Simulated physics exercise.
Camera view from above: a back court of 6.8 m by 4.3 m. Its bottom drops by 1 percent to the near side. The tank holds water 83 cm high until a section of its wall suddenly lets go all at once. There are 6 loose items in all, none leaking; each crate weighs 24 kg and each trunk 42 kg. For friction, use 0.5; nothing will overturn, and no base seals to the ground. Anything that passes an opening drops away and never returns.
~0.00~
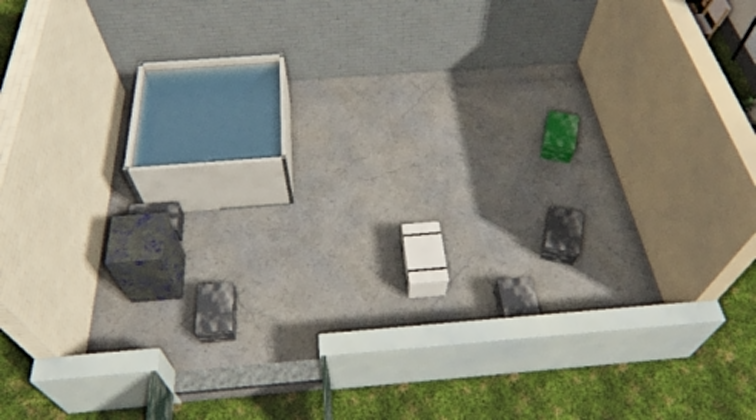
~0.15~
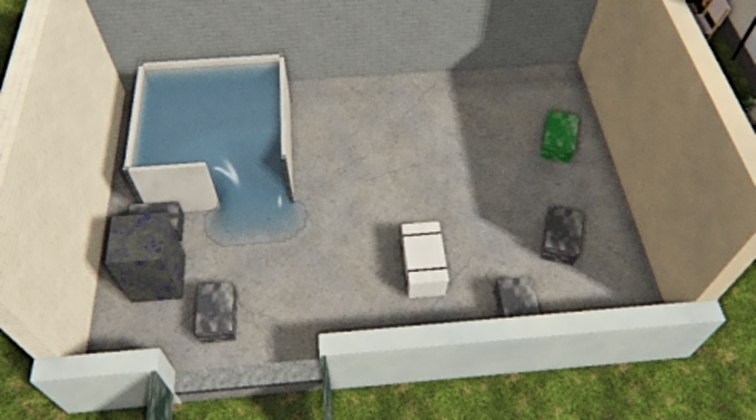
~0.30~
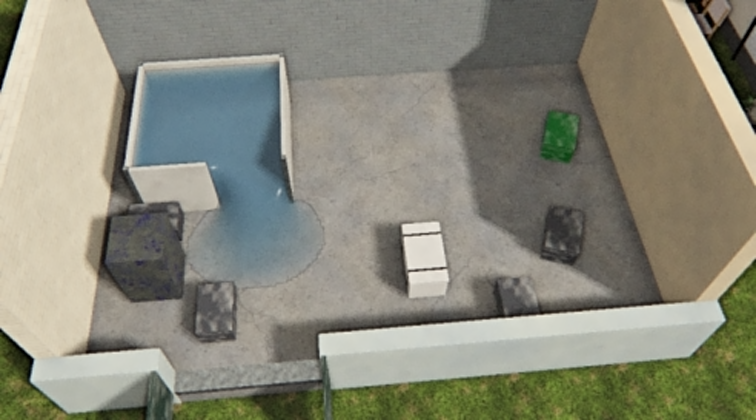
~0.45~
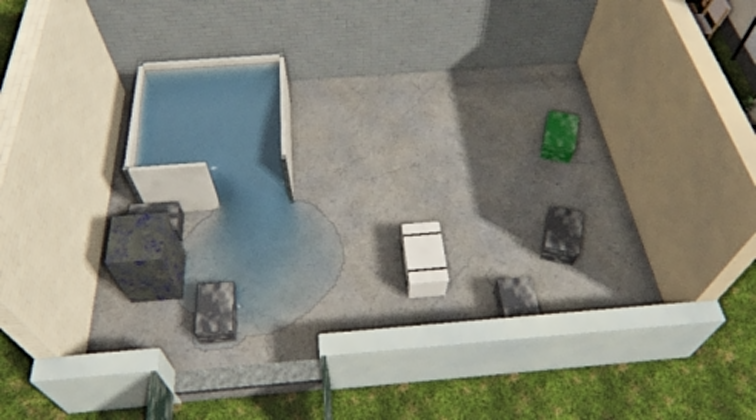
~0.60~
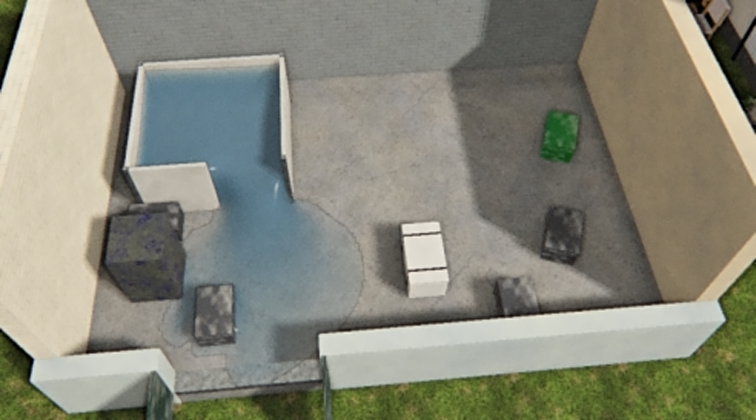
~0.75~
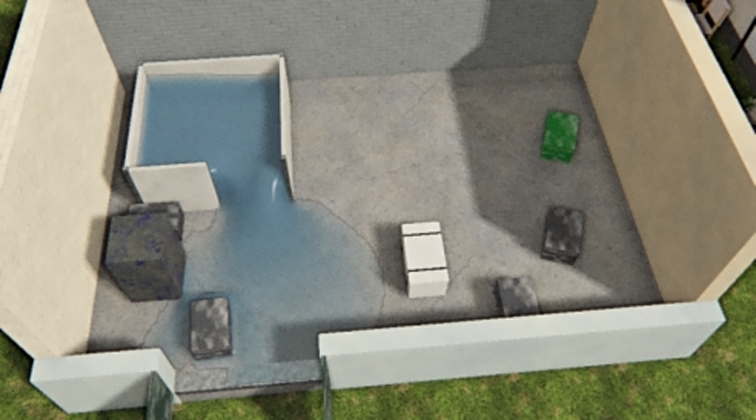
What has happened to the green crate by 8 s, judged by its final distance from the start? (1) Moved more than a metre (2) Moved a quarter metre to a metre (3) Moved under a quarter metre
Moved under a quarter metre.
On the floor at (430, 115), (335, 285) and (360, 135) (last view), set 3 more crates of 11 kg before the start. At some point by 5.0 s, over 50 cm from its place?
Going through them in the order asked, they come out shy of the mark, clear of the mark and shy of the mark.
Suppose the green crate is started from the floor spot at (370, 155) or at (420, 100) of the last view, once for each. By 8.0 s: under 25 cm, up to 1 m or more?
Results, in order: Essentially stationary, then essentially stationary.
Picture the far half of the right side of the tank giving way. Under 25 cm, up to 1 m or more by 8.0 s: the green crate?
Afterwards the green crate is carried a long way.
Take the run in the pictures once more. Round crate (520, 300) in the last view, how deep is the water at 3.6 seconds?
Roughly 9 cm.
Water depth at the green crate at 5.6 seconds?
Around 2 cm.
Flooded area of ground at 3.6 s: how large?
Some 20 m2.
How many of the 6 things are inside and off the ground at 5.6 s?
By my count, 0.
After 1.6 s the green crate is near (562, 129), 0.0 m from its start, aground; 1 of 6 are out; 0 afloat.
After 3.6 s the green crate is near (562, 129), 0.0 m from its start, aground; 1 of 6 are out; 0 afloat.
After 5.6 s the green crate is near (561, 129), 0.0 m from its start, aground; 1 of 6 are out; 0 afloat.
After 8.0 s the green crate is near (561, 129), 0.0 m from its start, aground; 1 of 6 are out; 0 afloat.
